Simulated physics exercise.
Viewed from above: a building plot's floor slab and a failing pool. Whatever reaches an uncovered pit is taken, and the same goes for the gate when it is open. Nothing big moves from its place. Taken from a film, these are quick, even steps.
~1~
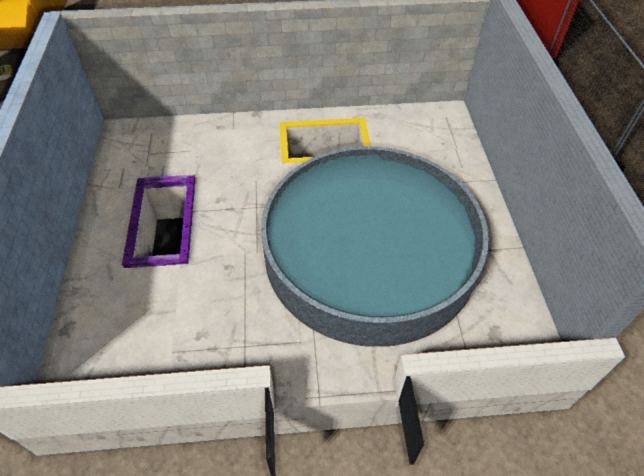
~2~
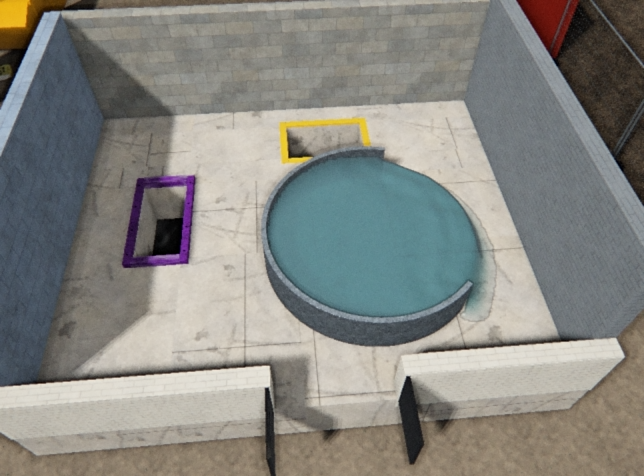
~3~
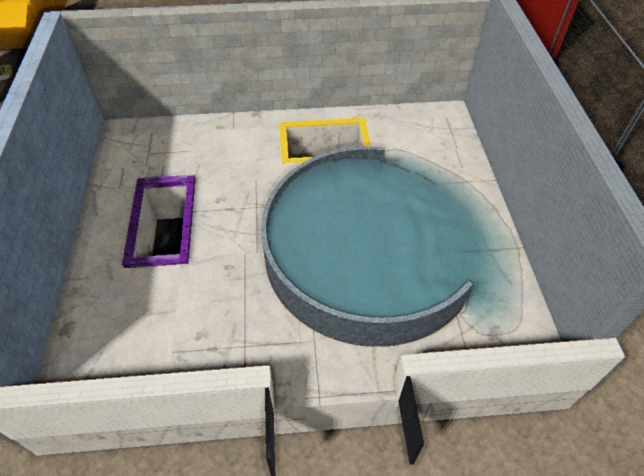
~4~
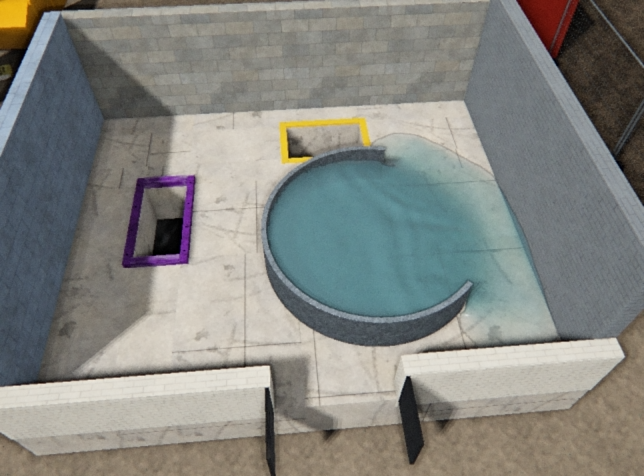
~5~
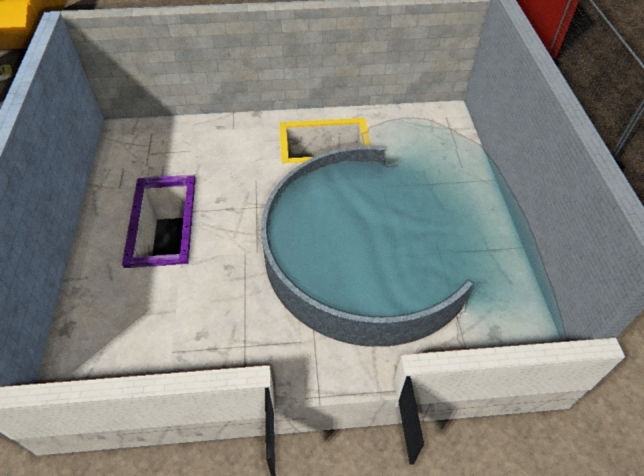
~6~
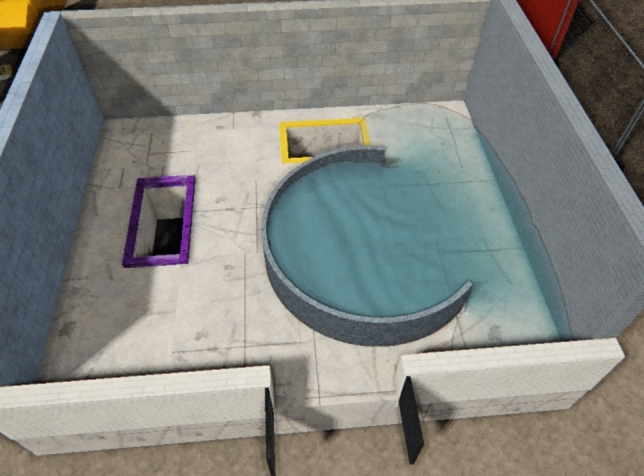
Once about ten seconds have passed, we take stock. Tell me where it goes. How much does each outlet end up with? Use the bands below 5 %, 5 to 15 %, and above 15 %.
Once it settles, the gate ends up with 5 to 15 %, the yellow pit ends up with above 15 %, the purple pit ends up with below 5 %.
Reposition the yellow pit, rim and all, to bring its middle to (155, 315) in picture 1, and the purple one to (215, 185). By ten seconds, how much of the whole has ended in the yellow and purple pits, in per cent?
Of everything, yellow catches 15 per cent while purple catches 6 per cent.
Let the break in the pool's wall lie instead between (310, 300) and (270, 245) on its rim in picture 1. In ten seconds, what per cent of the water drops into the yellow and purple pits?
I'd say the yellow pit gets around 12 percent and the purple pit around 6 percent.
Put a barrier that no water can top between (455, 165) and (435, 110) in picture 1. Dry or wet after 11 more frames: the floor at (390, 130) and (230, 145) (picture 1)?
Taking them in the order asked, the first is inundated and the second is not reached.
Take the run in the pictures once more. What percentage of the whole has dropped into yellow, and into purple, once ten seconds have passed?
Estimates: 32 % and 0 %.
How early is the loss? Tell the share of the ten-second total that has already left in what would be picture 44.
Note - share reached: 70 %.
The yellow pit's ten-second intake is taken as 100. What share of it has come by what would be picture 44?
I'd put it at about 70 per cent.
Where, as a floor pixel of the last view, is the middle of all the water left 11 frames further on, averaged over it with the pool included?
Around (424, 222).
A moment on, water covers 25 % of the floor; the gate 0 %, the yellow pit 0 %, the purple pit 0 %.
Next, water covers 35 % of the floor; the gate 0 %, the yellow pit 1 %, the purple pit 0 %.
Then, water covers 60 % of the floor; the gate 2 %, the yellow pit 8 %, the purple pit 0 %.
Later, water covers 85 % of the floor; the gate 5 %, the yellow pit 22 %, the purple pit 0 %.
In the end, water covers 95 % of the floor; the gate 7 %, the yellow pit 32 %, the purple pit 0 %.
